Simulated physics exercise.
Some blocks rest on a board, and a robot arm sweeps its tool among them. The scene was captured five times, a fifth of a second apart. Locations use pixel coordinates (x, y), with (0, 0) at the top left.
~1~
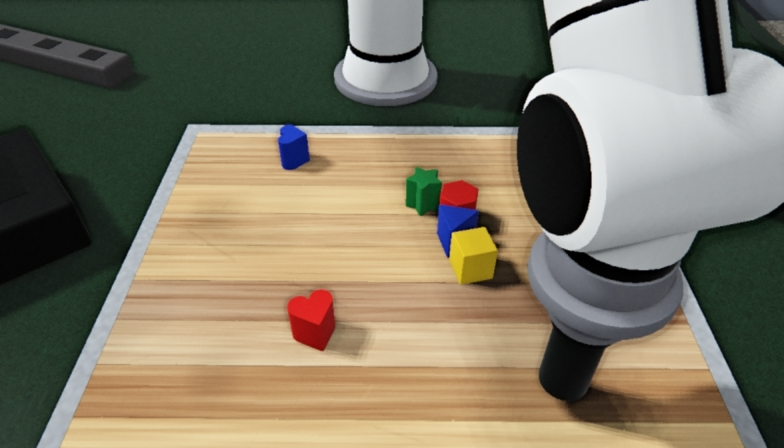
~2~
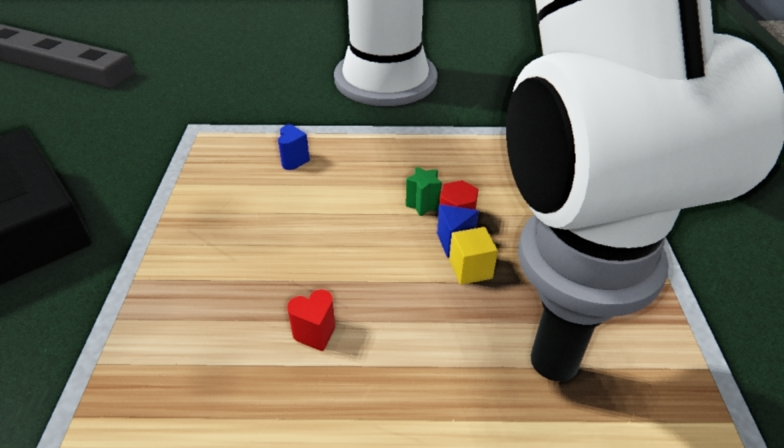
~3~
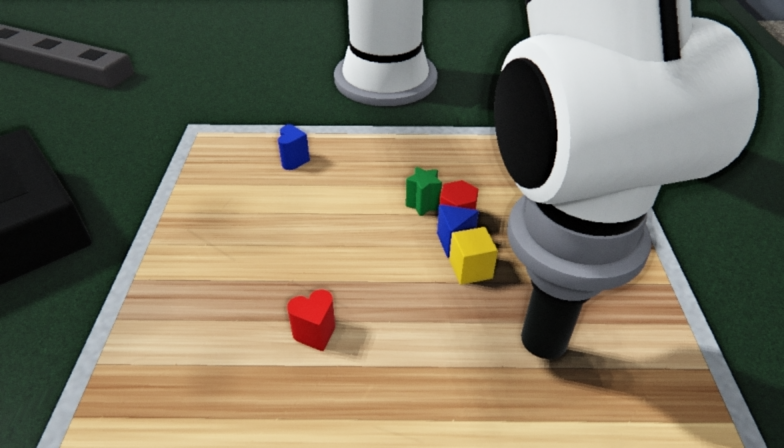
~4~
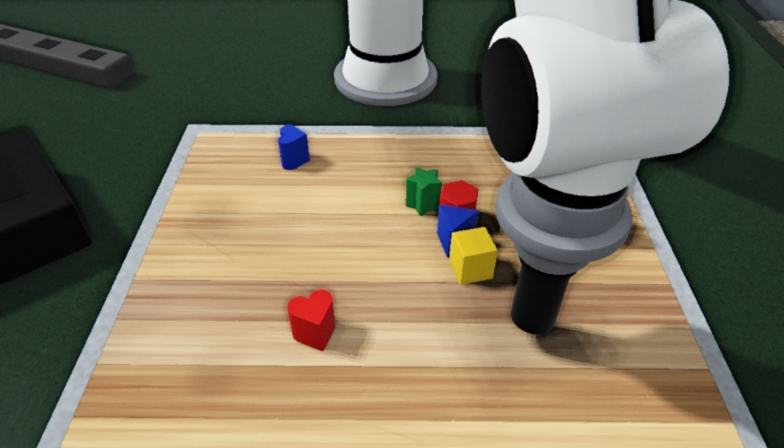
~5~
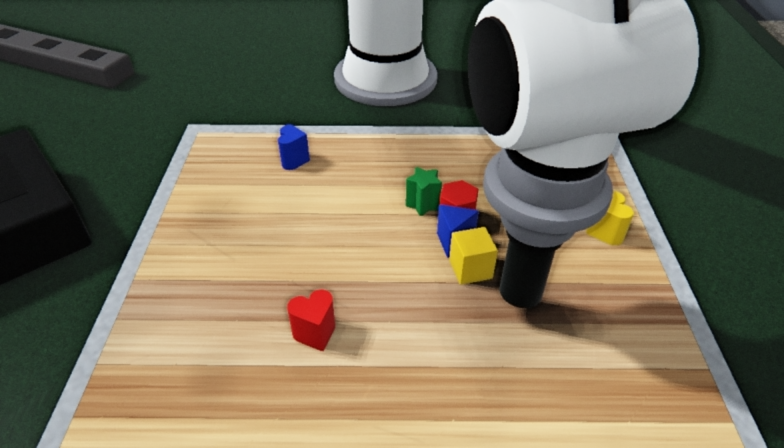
A robot arm moves its black tool up and left toward some still, coloured blocks.
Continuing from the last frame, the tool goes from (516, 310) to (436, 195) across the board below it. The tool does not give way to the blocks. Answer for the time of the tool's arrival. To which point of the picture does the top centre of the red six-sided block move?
Its top middle: (435, 147).
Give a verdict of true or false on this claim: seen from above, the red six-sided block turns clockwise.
That claim is true.
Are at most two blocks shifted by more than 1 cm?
I expect not.
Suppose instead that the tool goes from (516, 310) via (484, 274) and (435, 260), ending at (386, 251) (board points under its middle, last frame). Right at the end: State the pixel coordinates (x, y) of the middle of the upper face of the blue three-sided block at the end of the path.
By then it is at (395, 181).
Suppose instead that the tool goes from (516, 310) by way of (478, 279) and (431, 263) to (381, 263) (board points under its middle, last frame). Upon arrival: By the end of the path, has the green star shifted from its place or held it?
It will end up elsewhere.
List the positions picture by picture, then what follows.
In the first picture, lower end of the tool (563, 380), tops of blocks, green star (425, 177), blue three-sided block (457, 215), red six-sided block (460, 192), yellow four-sided block (475, 241).
In the second picture, tool (554, 361), blocks as before.
In the third picture, tool (544, 340), blocks as before.
In the fourth picture, tool (533, 317), blocks as before.
In the fifth picture, tool (521, 292), green star (425, 177), blue three-sided block (457, 215), red six-sided block (460, 192), yellow four-sided block (475, 241).
What follows on the original path. One third of the way, tool (489, 247); blue three-sided block (435, 206); red six-sided block (458, 188), turned 15° clockwise; yellow four-sided block (455, 225), turned 45° anticlockwise.
Two thirds of the way, tool (461, 209); green star (417, 172), turned 25° anticlockwise; blue three-sided block (401, 193); red six-sided block (452, 177), turned 15° clockwise; yellow four-sided block (428, 206), turned 95° anticlockwise.
At the end, tool (437, 177); green star (408, 162), turned 115° anticlockwise; blue three-sided block (401, 193); red six-sided block (435, 147), turned 25° clockwise; yellow four-sided block (428, 206), turned 100° anticlockwise.
